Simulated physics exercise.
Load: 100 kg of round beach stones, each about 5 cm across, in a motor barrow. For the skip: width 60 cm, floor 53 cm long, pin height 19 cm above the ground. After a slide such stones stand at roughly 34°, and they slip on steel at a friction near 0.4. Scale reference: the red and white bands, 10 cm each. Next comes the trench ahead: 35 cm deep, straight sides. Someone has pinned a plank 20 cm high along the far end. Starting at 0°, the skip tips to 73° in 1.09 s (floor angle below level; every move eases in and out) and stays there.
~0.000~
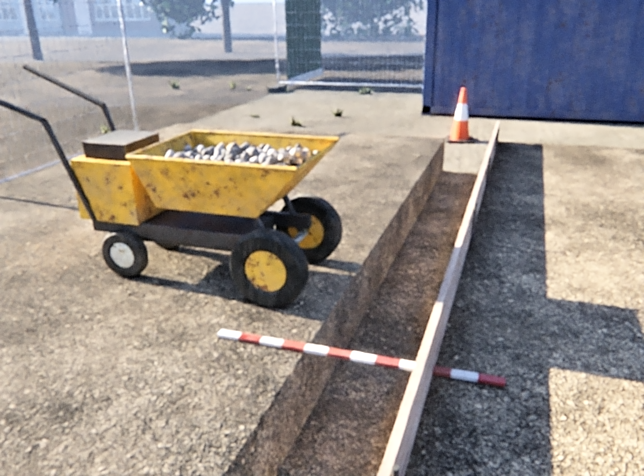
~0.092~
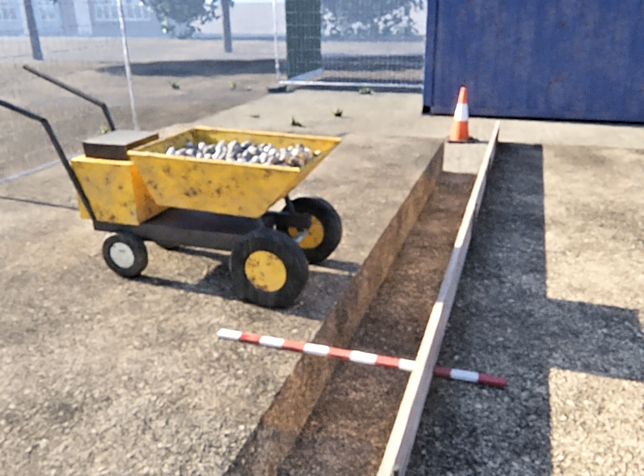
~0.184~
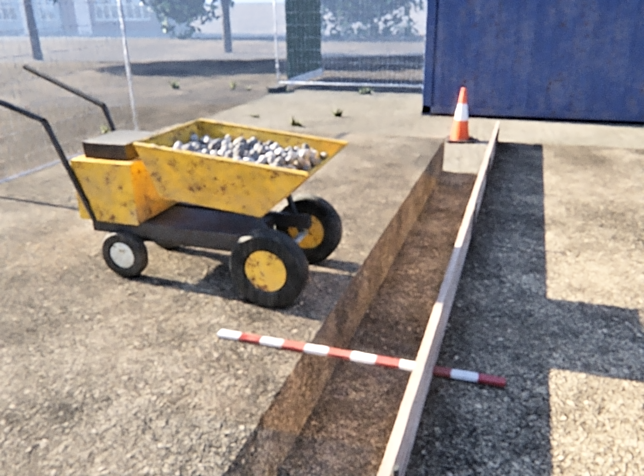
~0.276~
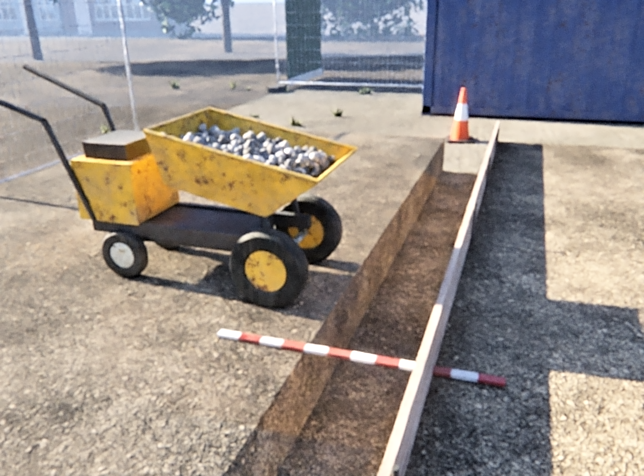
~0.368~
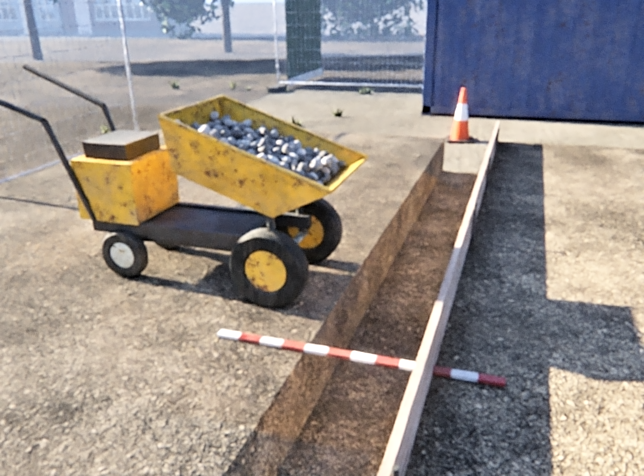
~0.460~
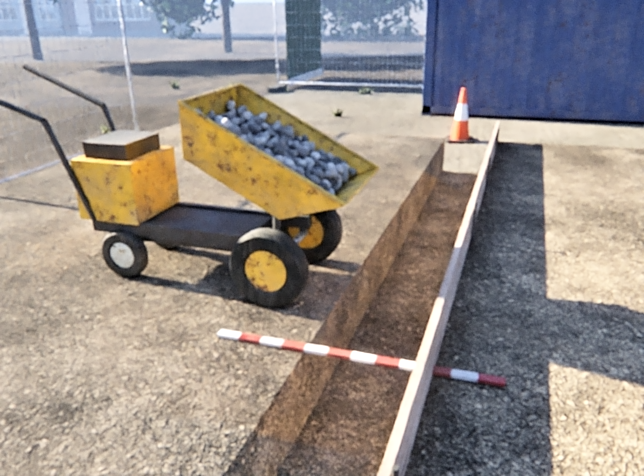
On a paved yard beside a long shallow trench, a yellow motor barrow stood still while its skip full of grey stones tilted steadily forward to the right, its back end rising well up.
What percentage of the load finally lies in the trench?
About 98 per cent.
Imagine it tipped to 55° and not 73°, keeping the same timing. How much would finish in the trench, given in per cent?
Share in trench: Approx. 90%.
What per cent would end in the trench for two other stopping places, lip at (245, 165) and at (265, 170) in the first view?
It'd be around 100 per cent and after that around 100 per cent.
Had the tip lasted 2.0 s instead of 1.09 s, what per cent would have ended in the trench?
I'd put it at some 100 in a hundred.
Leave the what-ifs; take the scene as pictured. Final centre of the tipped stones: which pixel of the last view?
(407, 347).
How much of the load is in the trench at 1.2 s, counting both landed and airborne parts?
Close to 60 per cent at that time.
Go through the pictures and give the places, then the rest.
The first picture shows lip at (297, 170), floor tilted 0°, highest stones at (261, 150).
In the second picture, the skip is at 1°, its lip at (299, 171); the top of the load is at (251, 149); the stones move at 0.3 m/s on average.
In the third picture, the skip is at 6°, its lip at (307, 175); the top of the load is at (228, 144); the stones move at 0.5 m/s on average.
In the fourth picture, the skip is at 12°, its lip at (318, 182); the top of the load is at (223, 134); the stones move at 0.7 m/s on average.
The fifth picture shows lip at (331, 192), floor tilted 19°, highest stones at (221, 123); the stones move at 0.8 m/s on average.
In the sixth picture, the skip is at 28°, its lip at (345, 205); the top of the load is at (234, 114); the stones move at 0.9 m/s on average.
After 0.8 s the floor is at 62°; 100 % in the skip; the foremost stones are at (397, 243).
After 1.2 s the floor is at 73°; 38 % in the skip, 61 % in the trench, 1 % past the trench; the foremost stones are at (454, 257).
After 1.5 s the floor is at 73°; 5 % in the skip, 93 % in the trench, 2 % past the trench; the foremost stones are at (519, 313).
After 3.5 s the floor is at 73°; 0 % in the skip, 98 % in the trench, 2 % past the trench; the foremost stones are at (549, 310).
